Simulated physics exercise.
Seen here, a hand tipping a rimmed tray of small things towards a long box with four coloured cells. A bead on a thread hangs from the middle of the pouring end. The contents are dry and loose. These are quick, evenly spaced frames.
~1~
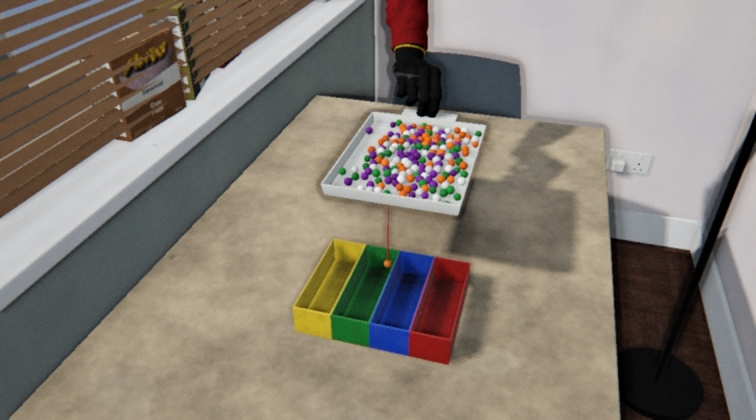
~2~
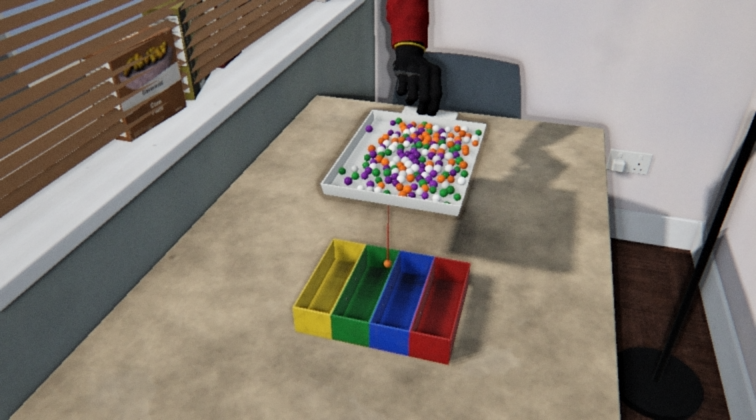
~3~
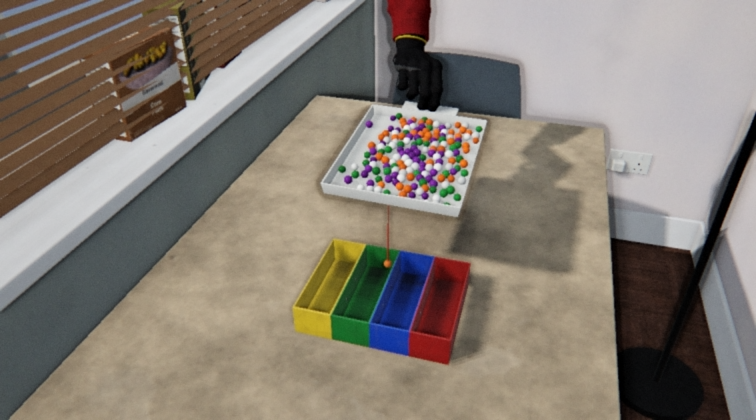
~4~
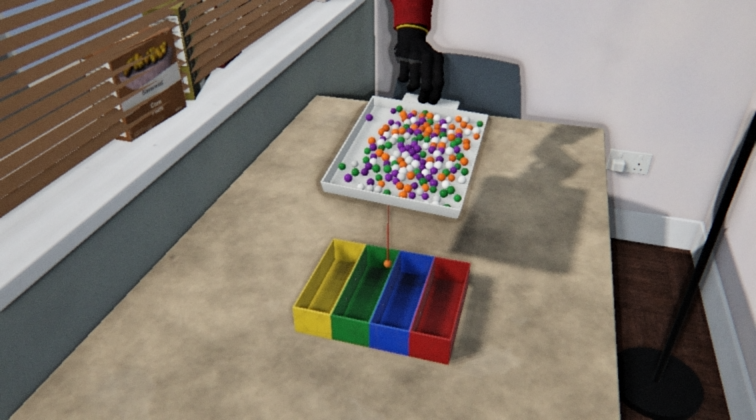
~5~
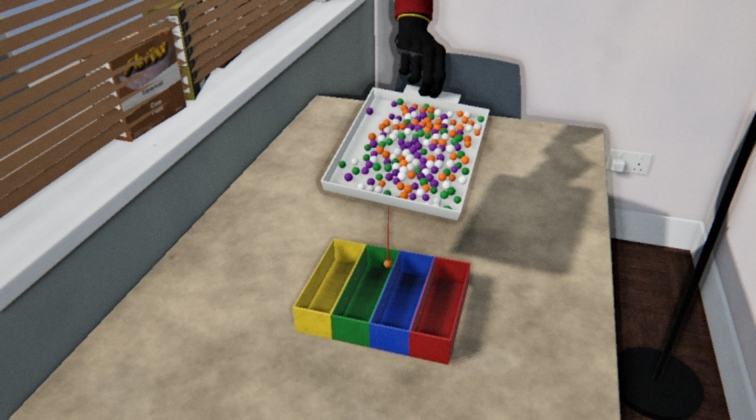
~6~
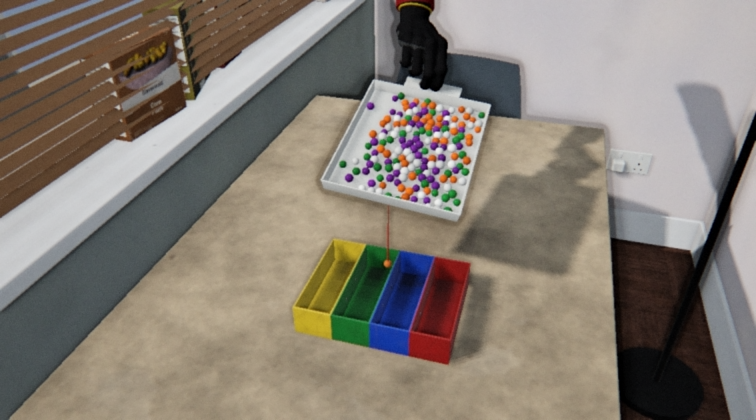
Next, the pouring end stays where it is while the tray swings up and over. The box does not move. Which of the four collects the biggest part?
It favours the red compartment.
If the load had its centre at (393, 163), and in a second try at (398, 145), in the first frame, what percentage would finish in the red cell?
Roughly 60 per cent, and 70 per cent.
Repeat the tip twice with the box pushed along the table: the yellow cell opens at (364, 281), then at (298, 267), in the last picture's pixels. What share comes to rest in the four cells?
The first gives 100 %, the second 20 %.
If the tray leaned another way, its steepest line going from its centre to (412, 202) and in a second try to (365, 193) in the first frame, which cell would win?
At the first place the red one, at the second the yellow cell.
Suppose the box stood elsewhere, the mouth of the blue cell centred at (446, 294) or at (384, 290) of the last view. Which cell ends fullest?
The first try: The blue cell. The second: The red one.
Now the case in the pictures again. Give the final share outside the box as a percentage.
It comes to 20 per cent or so.
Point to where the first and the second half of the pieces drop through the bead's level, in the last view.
Around (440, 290) and then (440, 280).
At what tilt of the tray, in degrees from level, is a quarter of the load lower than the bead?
Around 80° of tilt.
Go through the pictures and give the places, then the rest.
Corners of the pouring end near (324, 183) and (458, 204), level; middle of the load near (412, 159), round plastic beads; bead on its thread near (388, 264); yellow cell near (312, 321); green cell near (350, 329); blue cell near (389, 337); red cell near (429, 346), in the first picture.
Corners of the pouring end near (324, 183) and (458, 205), level; middle of the load near (412, 158), in the second picture.
Corners of the pouring end near (324, 182) and (458, 206), tipped barely, lowest at the right corner; middle of the load near (412, 156), in the third picture.
Corners of the pouring end near (324, 181) and (458, 208), tipped a little, lowest at the right corner; middle of the load near (412, 153), in the fourth picture.
Corners of the pouring end near (324, 180) and (458, 210), tipped a little, lowest at the right corner; middle of the load near (413, 150), in the fifth picture.
Corners of the pouring end near (324, 179) and (458, 212), tipped a little, lowest at the right corner; middle of the load near (414, 149), all but a few on the move; yellow cell near (312, 321); green cell near (350, 329); blue cell near (389, 337); red cell near (429, 346), in the sixth picture.
Shortly afterwards, tray tipped steeply; the whole lot on the tray.
Next, tray tipped right over; near a quarter on the tray; near half in the red cell; a little in the blue cell; only a few in the green cell; near a quarter falling or outside the box.
Some moments later, tray tipped past a quarter turn; near two thirds in the red cell; near a quarter in the blue cell; only a few in the green cell; near a quarter falling or outside the box.
In the end, tray tipped past a quarter turn; near two thirds in the red cell; near a quarter in the blue cell; only a few in the green cell; none at all in the yellow cell; near a quarter outside the box.
